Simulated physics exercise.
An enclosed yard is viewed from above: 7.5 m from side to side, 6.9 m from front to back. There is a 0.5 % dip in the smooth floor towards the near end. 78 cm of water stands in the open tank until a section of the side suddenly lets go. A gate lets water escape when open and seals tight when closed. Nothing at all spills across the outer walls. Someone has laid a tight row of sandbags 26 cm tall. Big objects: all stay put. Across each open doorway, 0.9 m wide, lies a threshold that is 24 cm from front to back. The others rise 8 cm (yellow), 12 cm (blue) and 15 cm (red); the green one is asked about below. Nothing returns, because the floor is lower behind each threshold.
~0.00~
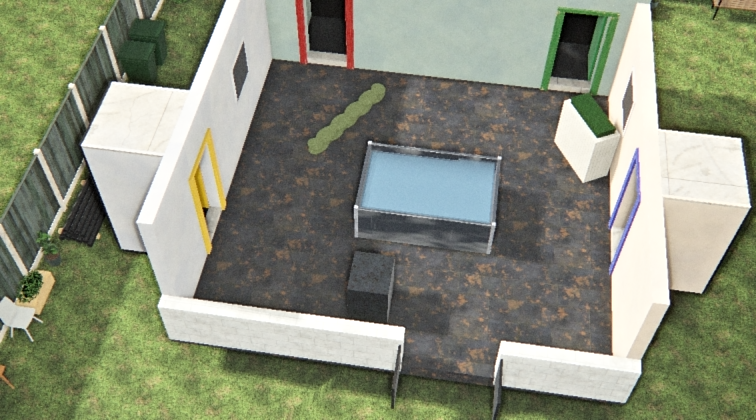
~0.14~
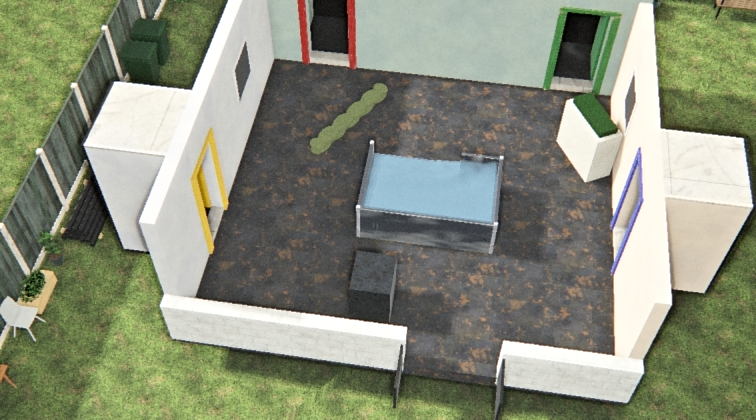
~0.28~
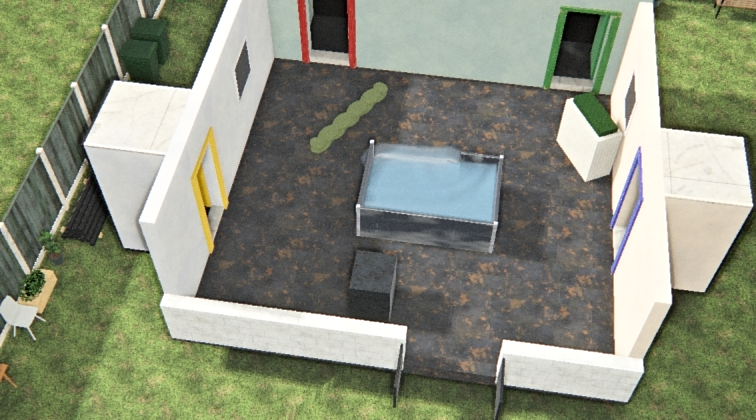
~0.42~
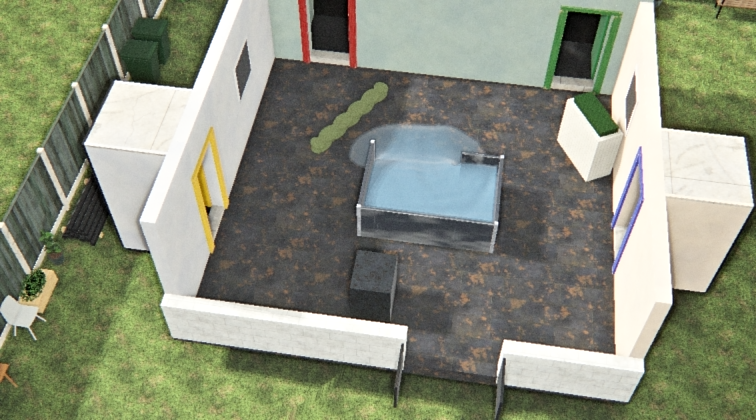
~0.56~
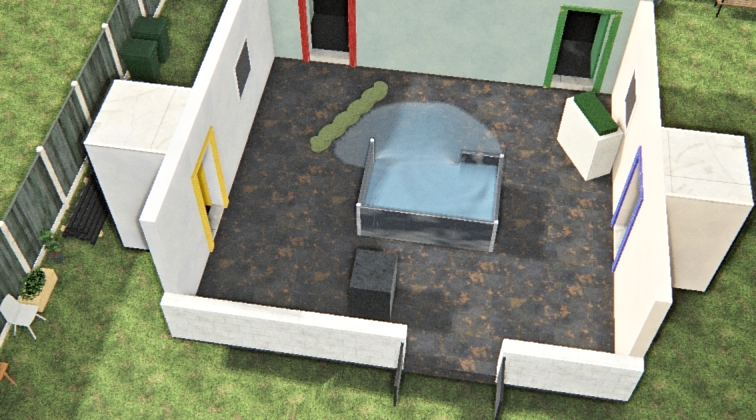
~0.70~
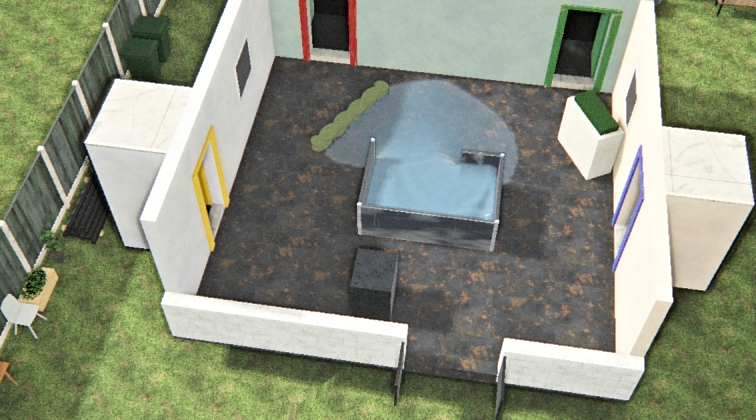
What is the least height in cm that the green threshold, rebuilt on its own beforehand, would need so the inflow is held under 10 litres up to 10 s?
Around 24 cm would be enough.
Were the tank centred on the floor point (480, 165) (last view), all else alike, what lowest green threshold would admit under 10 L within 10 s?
It must be around 26 cm tall.
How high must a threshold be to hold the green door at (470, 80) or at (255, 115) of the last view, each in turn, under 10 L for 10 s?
First place around 31 cm, second around 8.0 cm.
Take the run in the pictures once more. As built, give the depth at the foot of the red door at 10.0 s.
Some 4.0 centimetres.
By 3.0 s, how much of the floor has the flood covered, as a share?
Approximately 40 % of it.
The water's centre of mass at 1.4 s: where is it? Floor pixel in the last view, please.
The balance point sits at roughly (427, 157).
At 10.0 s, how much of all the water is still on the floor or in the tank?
Roughly 96 per cent of the water.
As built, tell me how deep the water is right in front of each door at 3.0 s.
Green door 10 cm, yellow door 0 cm, blue door 0 cm, red door 7 cm.
After 1.4 s water covers 20 % of the floor, deepest (53 cm) near (409, 78); it has not reached the green door.
After 3.0 s water covers 40 % of the floor, deepest (31 cm) near (599, 93); 10 cm at the green door, 0 litres in over its 16 cm threshold.
After 10.0 s water covers 95 % of the floor, deepest (12 cm) near (610, 378); 7 cm at the green door, 59 litres in over its 16 cm threshold.
At the green door as built, the water arrived by 1.7 s and peaked near 30 cm at 5.0 s.
Run again over the same 10 s with other heights there, 23 litres in over 21 cm, 1 litre over 29 cm. The limit of 10 litres is kept from about 24 cm up.
